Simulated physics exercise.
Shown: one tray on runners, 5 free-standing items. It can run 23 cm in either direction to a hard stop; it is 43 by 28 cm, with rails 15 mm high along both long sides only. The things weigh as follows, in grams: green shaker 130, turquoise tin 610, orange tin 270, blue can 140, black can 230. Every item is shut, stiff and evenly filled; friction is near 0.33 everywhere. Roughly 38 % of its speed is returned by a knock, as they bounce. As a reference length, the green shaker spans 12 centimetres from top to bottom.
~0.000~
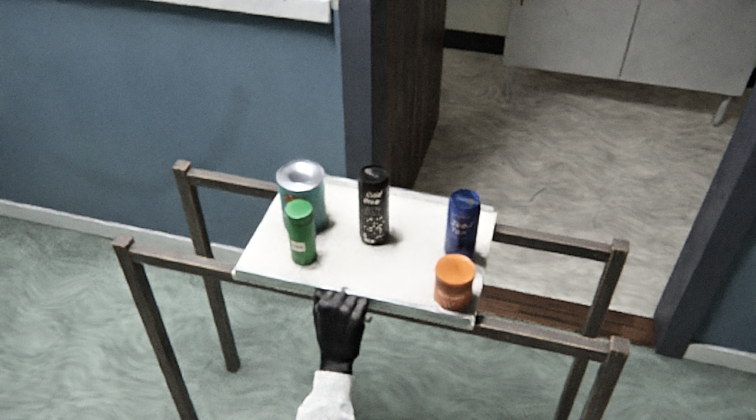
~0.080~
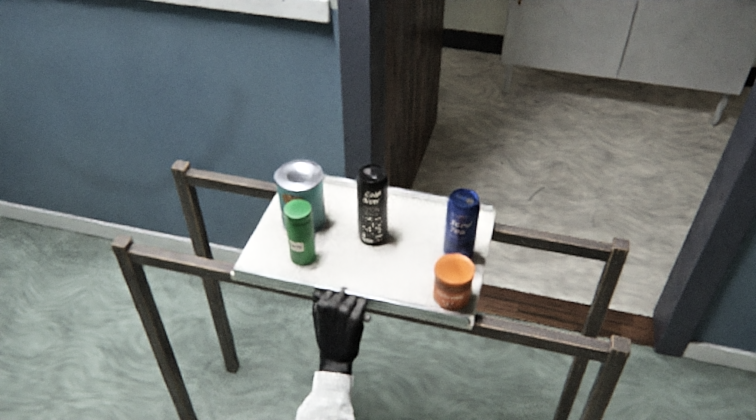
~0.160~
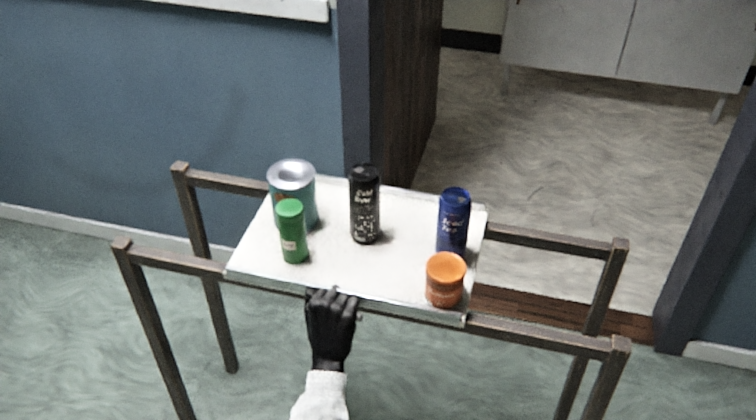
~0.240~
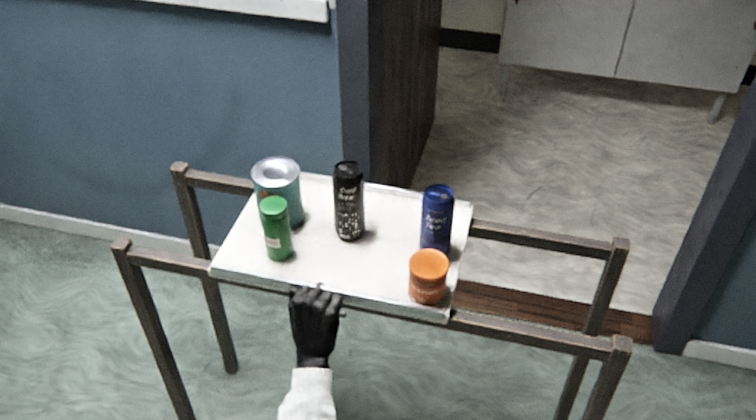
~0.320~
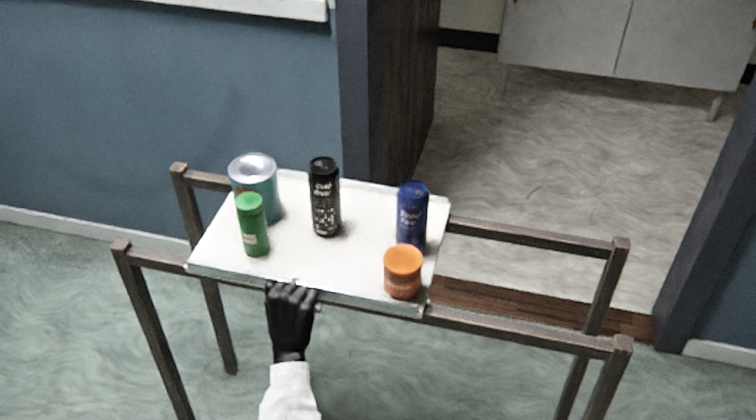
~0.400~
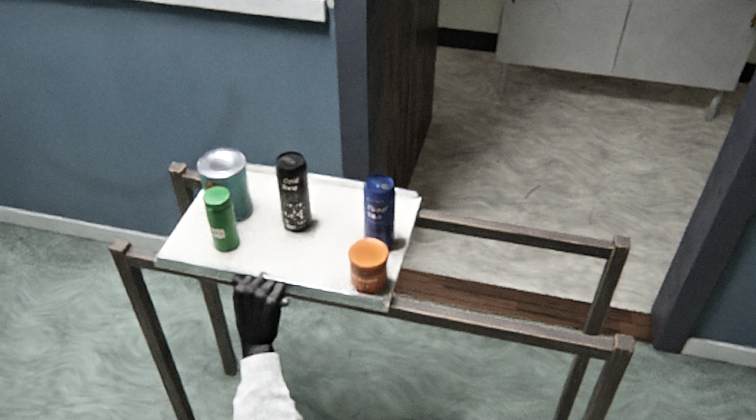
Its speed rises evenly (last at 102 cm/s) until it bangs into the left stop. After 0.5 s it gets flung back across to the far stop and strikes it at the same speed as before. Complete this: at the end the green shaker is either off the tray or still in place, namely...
Off the tray.
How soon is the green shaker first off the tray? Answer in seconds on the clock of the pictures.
Near 0.6 s.
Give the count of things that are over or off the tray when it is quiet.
Altogether, 2.
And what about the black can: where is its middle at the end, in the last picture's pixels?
In the last picture it sits around (500, 227).
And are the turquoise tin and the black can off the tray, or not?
The turquoise tin is not kept in bounds, the black can is kept in bounds.
After 0.70 s, tray moved 23 cm left; green shaker and turquoise tin now off the tray; black can moved 14 cm; blue can moved 14 cm.
After 1.20 s, tray moved 20 cm left; blue can moved 15 cm; black can moved 15 cm; orange tin moved 14 cm.
After 1.80 s, tray moved 15 cm right; black can moved 15 cm; blue can moved 15 cm; orange tin moved 14 cm.
In the end (2.5 s), off the tray, green shaker and turquoise tin; the other 3 under 5 cm from the start.
